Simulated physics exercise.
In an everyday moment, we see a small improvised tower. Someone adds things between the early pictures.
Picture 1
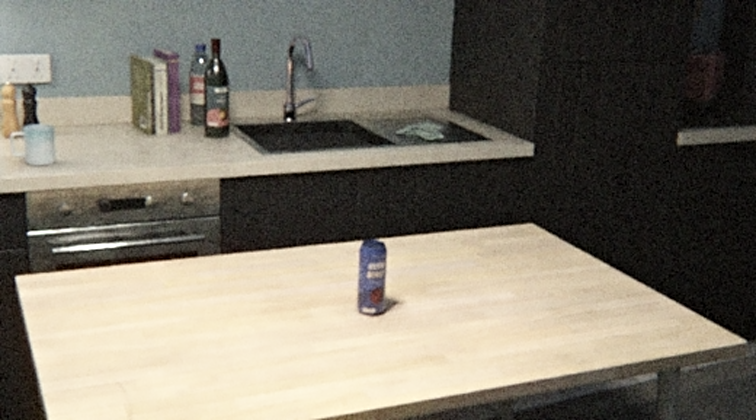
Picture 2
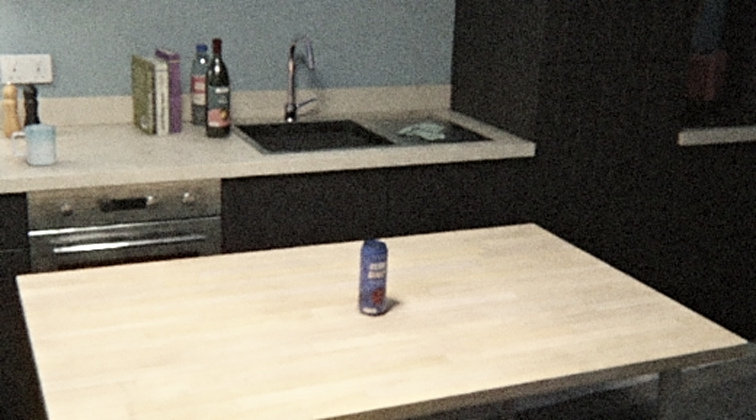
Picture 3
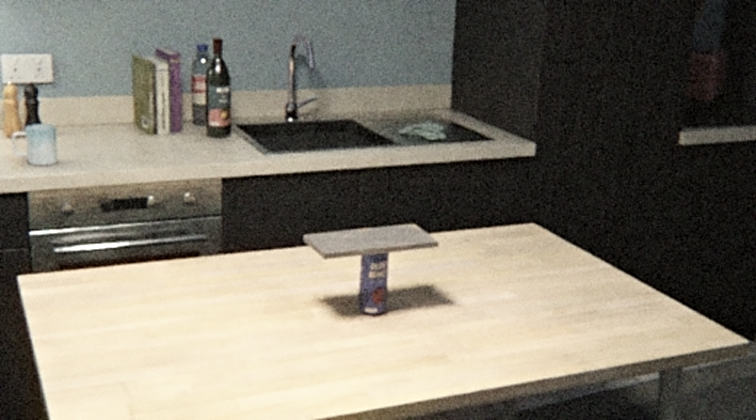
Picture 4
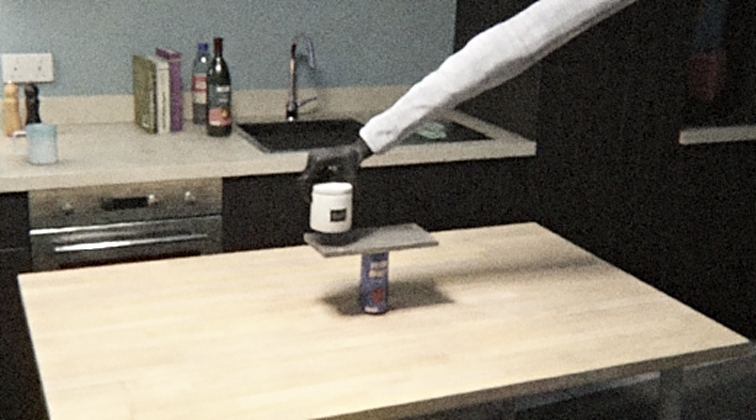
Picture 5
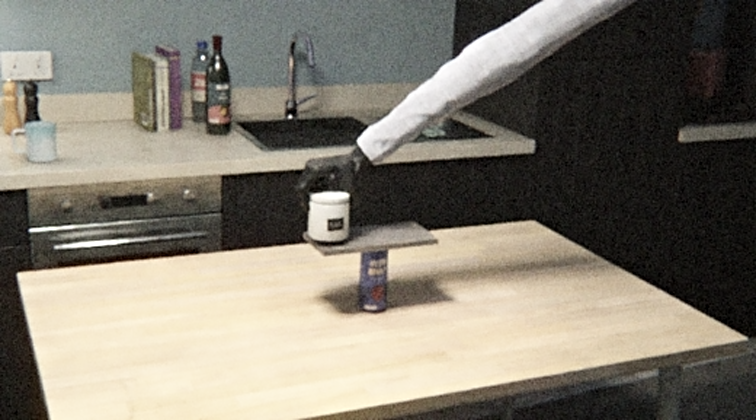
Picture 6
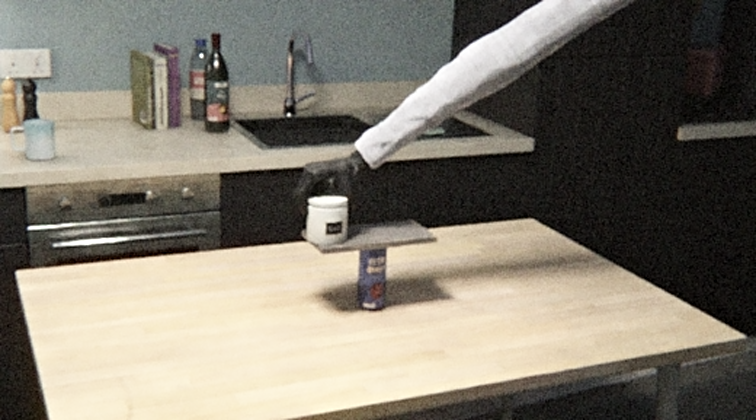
Gloved hand in a white sleeve lowering a white jar onto the left side of a grey board balanced on a blue can.
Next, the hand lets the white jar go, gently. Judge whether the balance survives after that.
Comes down.
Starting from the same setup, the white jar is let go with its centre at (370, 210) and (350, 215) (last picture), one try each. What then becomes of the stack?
First try: Stands; second try: Topples.
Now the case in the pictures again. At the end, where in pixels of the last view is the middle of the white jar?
Around (264, 309).
Then, 0.30 s on from there, white jar now fallen; grey board turned 53° from how it was put.
Then, 0.40 s on from there, grey board now fallen.
Then, 0.50 s on from there, things are still on the move.
Then, 0.70 s on from there, white jar resting near (263, 307).
In the end, fallen, grey board and white jar; blue can unmoved. At the end, from the last picture's camera, white jar near (264, 309). The stack loses its balance.
